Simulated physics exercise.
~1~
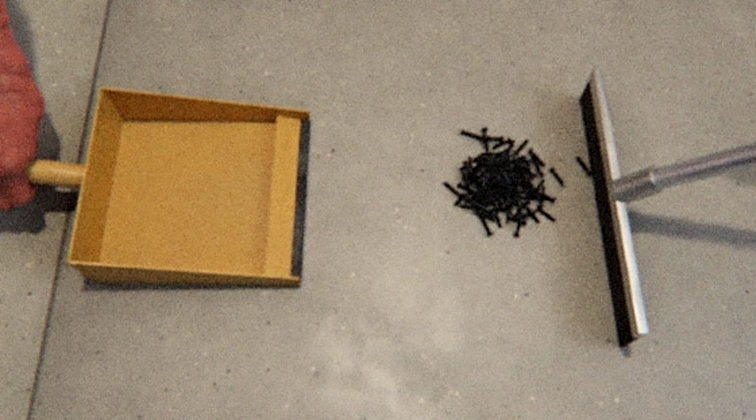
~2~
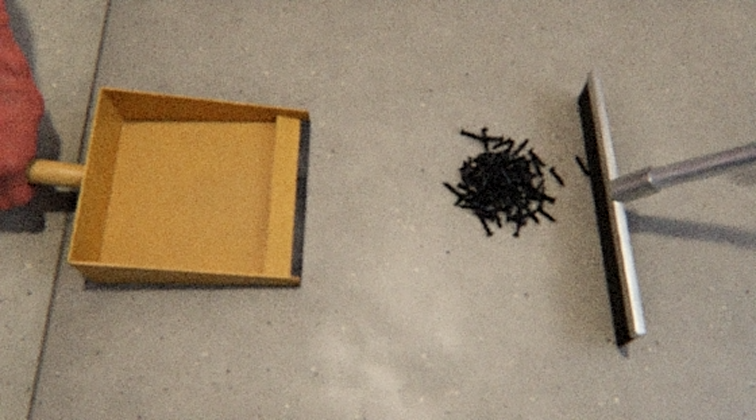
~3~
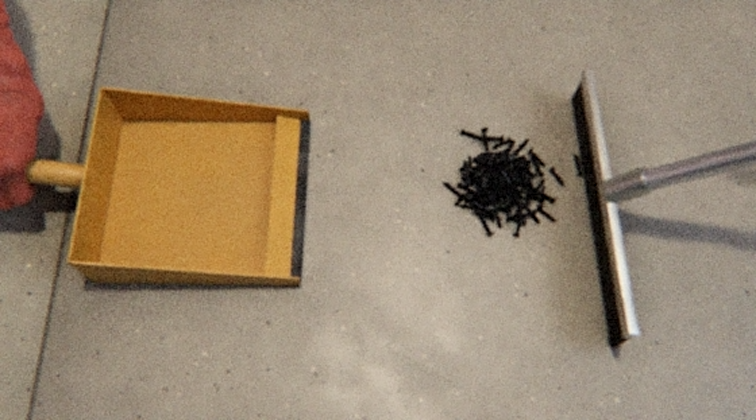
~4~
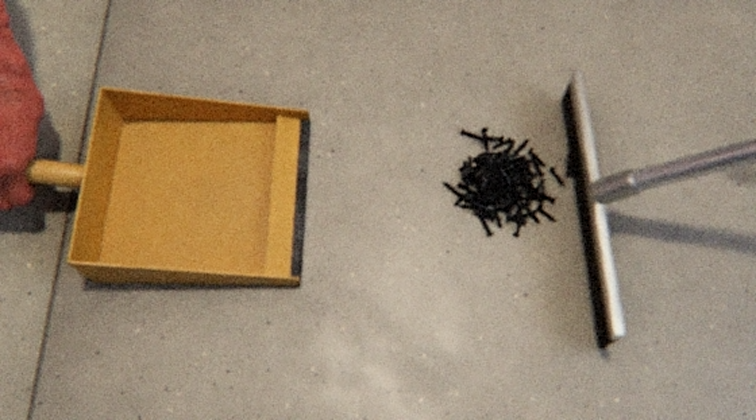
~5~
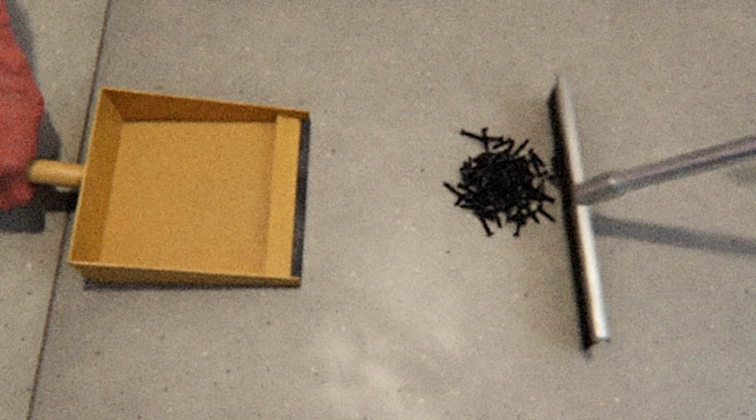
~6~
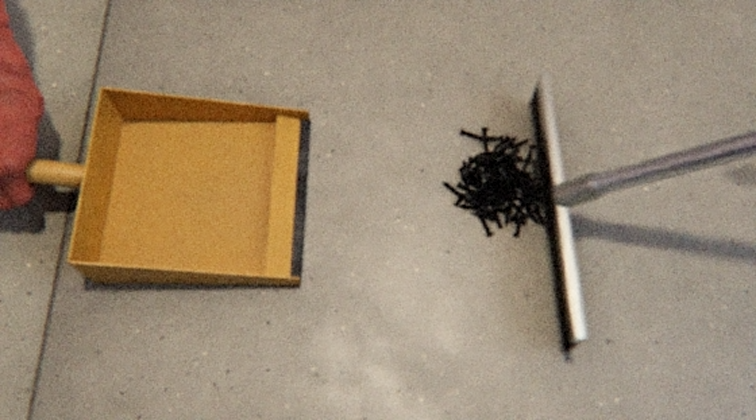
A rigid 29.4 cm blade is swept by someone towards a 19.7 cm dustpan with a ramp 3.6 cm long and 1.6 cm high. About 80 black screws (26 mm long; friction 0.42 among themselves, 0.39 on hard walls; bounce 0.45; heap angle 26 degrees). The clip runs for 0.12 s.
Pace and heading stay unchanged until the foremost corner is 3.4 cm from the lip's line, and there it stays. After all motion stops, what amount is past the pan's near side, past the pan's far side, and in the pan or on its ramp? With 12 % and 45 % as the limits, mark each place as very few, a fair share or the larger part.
My call: Near side: Very few; far side: Very few; pan: A fair share.
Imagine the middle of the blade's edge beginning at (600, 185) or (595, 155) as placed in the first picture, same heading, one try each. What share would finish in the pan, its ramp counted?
First try about 30 per cent, second about 25 per cent.
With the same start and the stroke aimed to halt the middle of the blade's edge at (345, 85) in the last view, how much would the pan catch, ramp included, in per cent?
About 5 %.
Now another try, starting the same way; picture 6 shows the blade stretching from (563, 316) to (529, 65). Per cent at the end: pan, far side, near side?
You'd see pan at 30, far at 15 and near at 0.
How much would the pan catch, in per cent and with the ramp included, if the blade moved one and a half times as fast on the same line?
I'd put it at close to 50 per cent.
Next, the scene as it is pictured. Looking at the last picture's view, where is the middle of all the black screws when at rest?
Est. centre at rest: (310, 196) px.
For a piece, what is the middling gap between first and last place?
Median: Approx. 22 cm.
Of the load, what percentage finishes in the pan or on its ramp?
Share at rest: Approx. 25 per cent.
Then, 0.13 s after the last picture, middle of the blade 15 cm from the lip; 0 % over the lip, far side 0 %, near side 0 %.
Then, 0.22 s after the last picture, middle of the blade 7 cm from the lip; 0 % over the lip, far side 5 %, near side 0 %.
Then, 0.45 s after the last picture, middle of the blade 4 cm from the lip; 25 % over the lip, far side 5 %, near side 0 %.
In the end, near side 0 %, far side 5 %, pan 25 %, in front of the lip or behind the blade 70 %.
